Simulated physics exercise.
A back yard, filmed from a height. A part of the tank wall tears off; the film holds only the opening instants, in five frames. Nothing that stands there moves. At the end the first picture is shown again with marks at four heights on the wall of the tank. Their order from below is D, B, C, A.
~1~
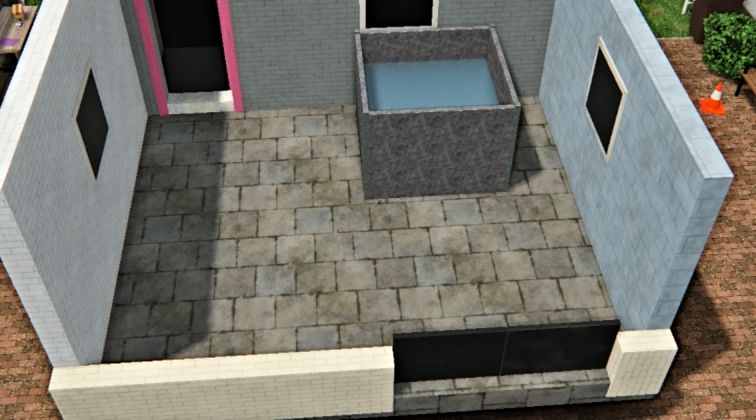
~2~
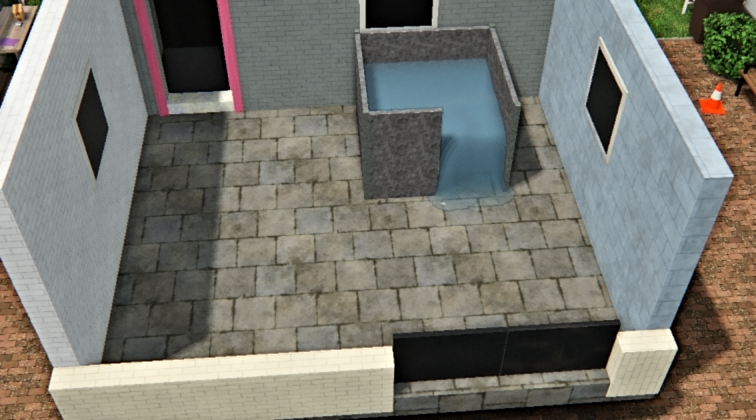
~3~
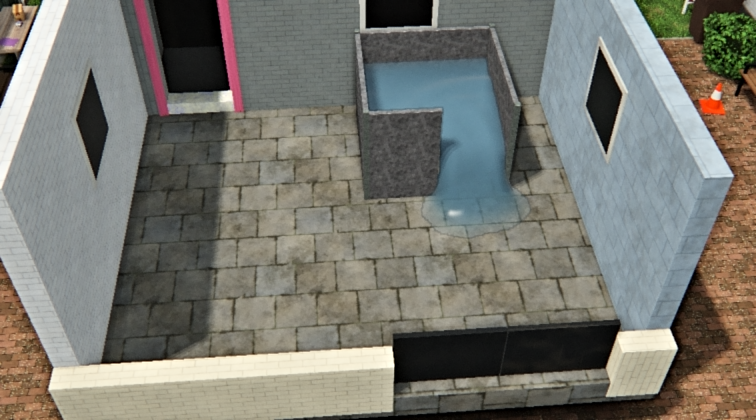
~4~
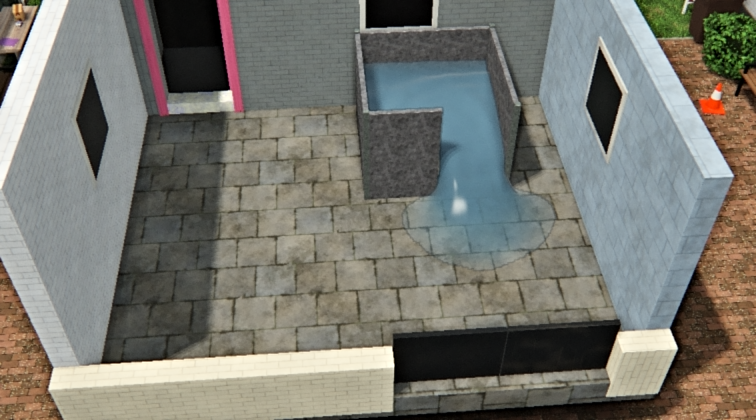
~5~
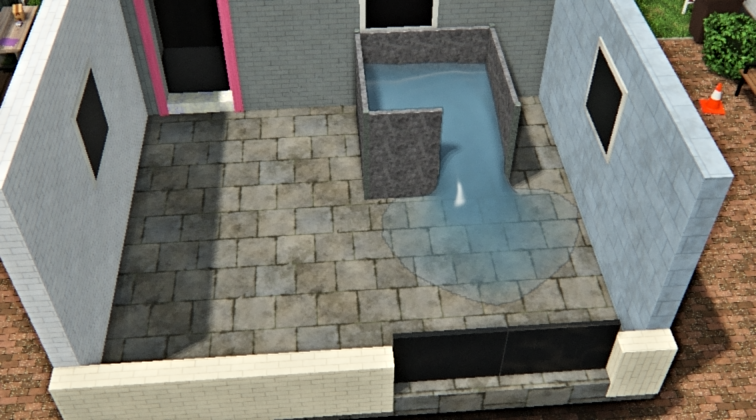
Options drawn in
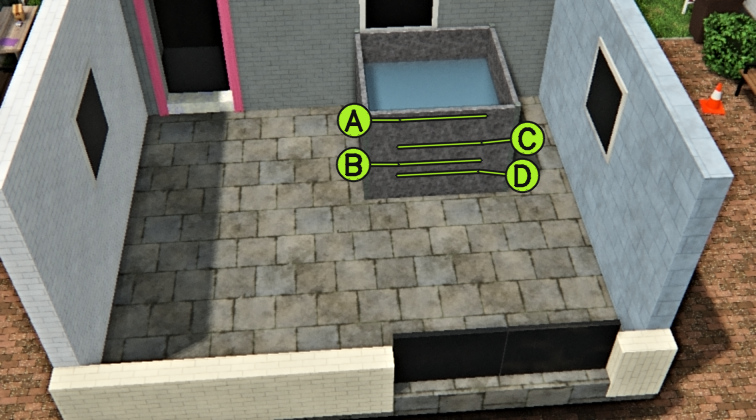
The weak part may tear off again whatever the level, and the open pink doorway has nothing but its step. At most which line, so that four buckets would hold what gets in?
The answer is line C.
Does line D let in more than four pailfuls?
No.
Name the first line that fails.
That is line A.
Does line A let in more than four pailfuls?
Yes, it does.
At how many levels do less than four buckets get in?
Three.
On the marked copy, A at (442, 117); B at (439, 162); C at (440, 144); D at (438, 173); from the bottom up D, B, C, A.
Choosing A, about 11 bucketfuls get in.
Choosing B, nothing gets over.
Choosing C, a splash gets over, under a bucket.
Choosing D, nothing gets over.
